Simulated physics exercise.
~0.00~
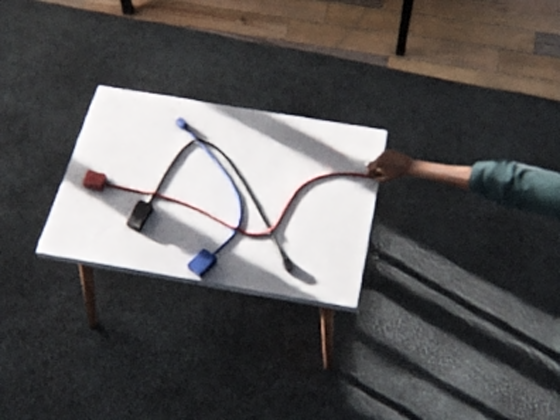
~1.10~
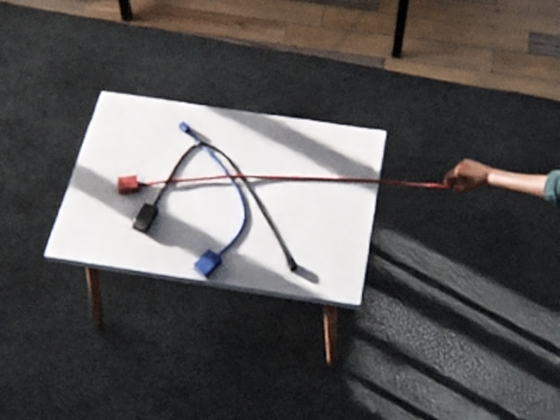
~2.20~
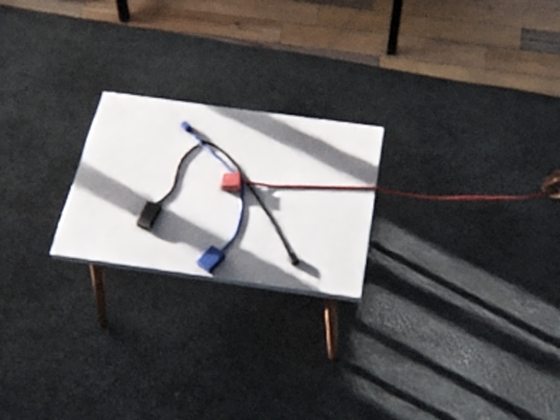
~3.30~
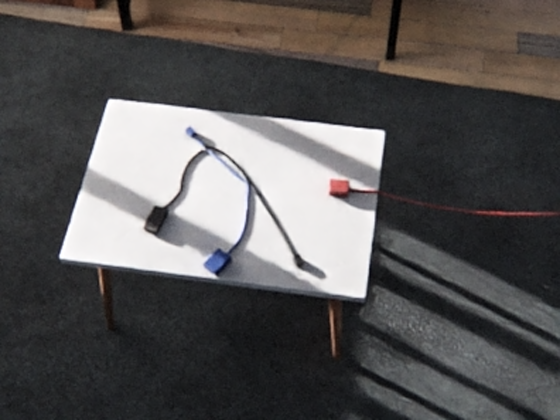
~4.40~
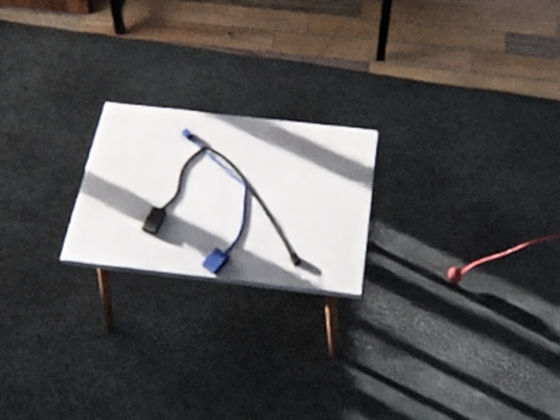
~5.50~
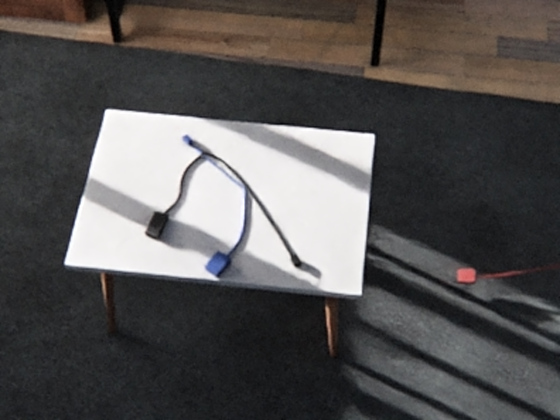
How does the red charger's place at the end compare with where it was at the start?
At the start it sits near the left side of the white table. By the end it is off the table, beyond the right edge and over the dark carpet.
